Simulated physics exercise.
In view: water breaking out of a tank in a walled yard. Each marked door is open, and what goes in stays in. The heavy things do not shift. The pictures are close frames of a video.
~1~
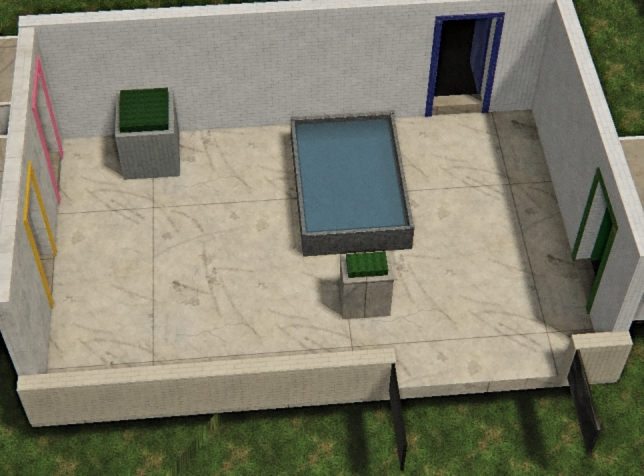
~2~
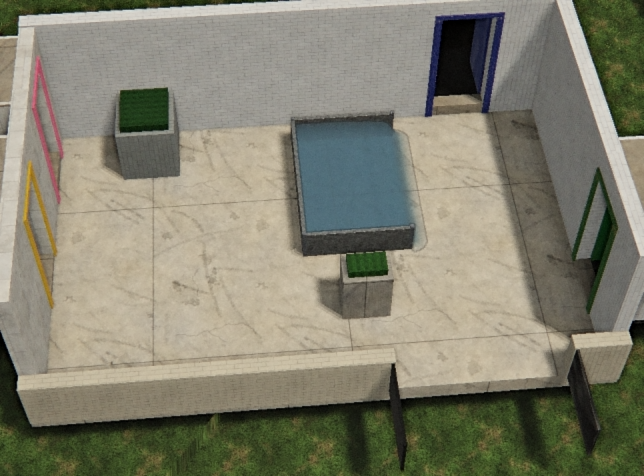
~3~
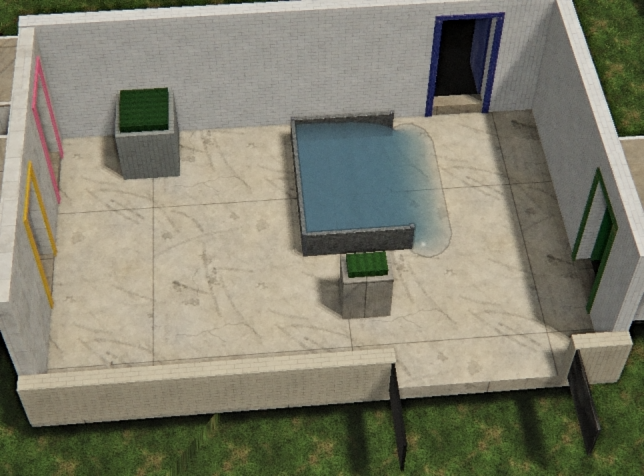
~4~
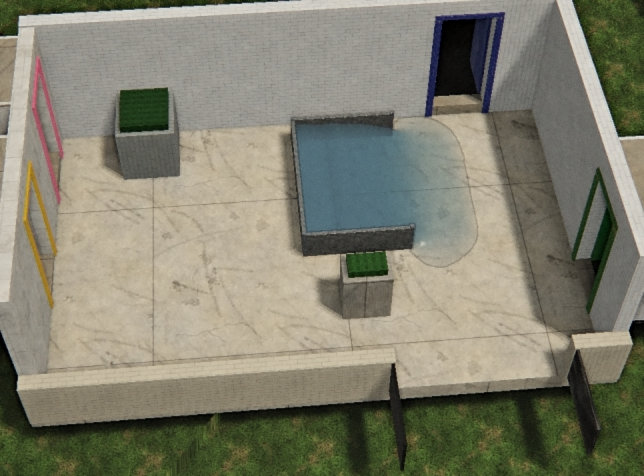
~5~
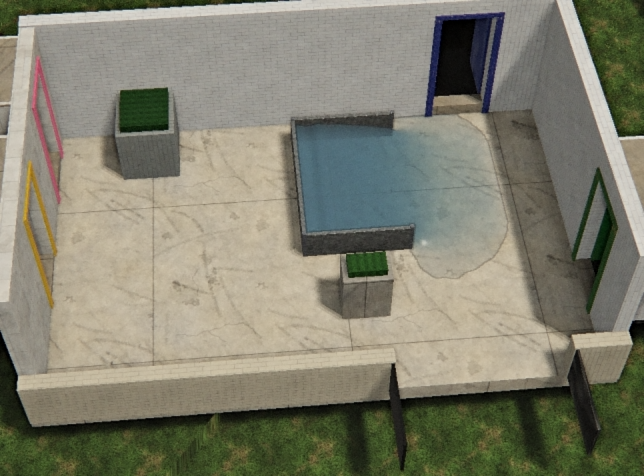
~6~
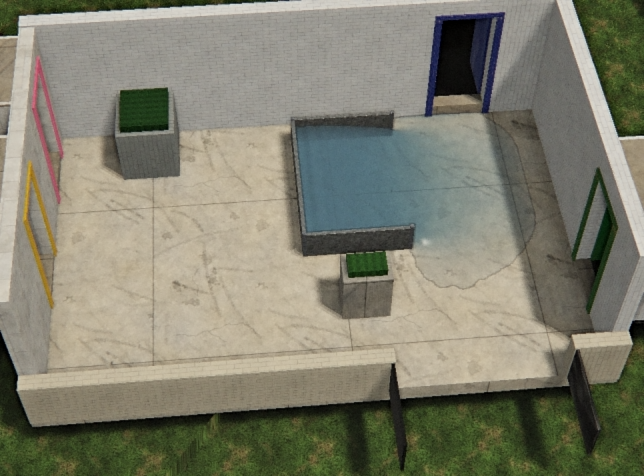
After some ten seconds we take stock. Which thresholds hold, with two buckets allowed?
The green door lets in a lot; the blue door admits no more than that; the yellow door admits no more than that; the pink door admits no more than that.
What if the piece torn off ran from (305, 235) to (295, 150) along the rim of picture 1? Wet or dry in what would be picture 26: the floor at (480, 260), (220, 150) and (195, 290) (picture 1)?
As listed: Clear, covered, awash.
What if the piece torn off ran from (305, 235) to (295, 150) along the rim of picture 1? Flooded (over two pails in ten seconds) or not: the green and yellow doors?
Green holds, yellow is over.
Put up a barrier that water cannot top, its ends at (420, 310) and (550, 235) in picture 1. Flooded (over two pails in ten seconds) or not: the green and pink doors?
One by one: Green door lets less in; pink door stays under.
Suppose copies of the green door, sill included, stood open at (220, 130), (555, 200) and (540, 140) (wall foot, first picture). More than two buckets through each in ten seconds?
In turn: Takes less, is over, is over.
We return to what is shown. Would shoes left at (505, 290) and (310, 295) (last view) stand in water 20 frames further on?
In turn: Covered, dry.
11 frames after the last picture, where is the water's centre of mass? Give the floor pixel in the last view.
Roughly at (460, 186).
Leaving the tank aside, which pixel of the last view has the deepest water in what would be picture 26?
I would point to (602, 358).
A moment on, water covers 25 % of the floor; the green door not reached, the blue door wet at the sill, nothing in, the yellow door not reached, the pink door not reached.
Next, water covers 30 % of the floor; the green door under two buckets in, the blue door wet at the sill, nothing in, the yellow door not reached, the pink door not reached.
Then, water covers 30 % of the floor; the green door over two buckets in, the blue door wet at the sill, nothing in, the yellow door not reached, the pink door not reached.
Later, water covers 50 % of the floor; the green door over two buckets in, the blue door wet at the sill, nothing in, the yellow door not reached, the pink door not reached.
In the end, water covers 55 % of the floor; the green door over two buckets in, the blue door wet at the sill, nothing in, the yellow door not reached, the pink door not reached.
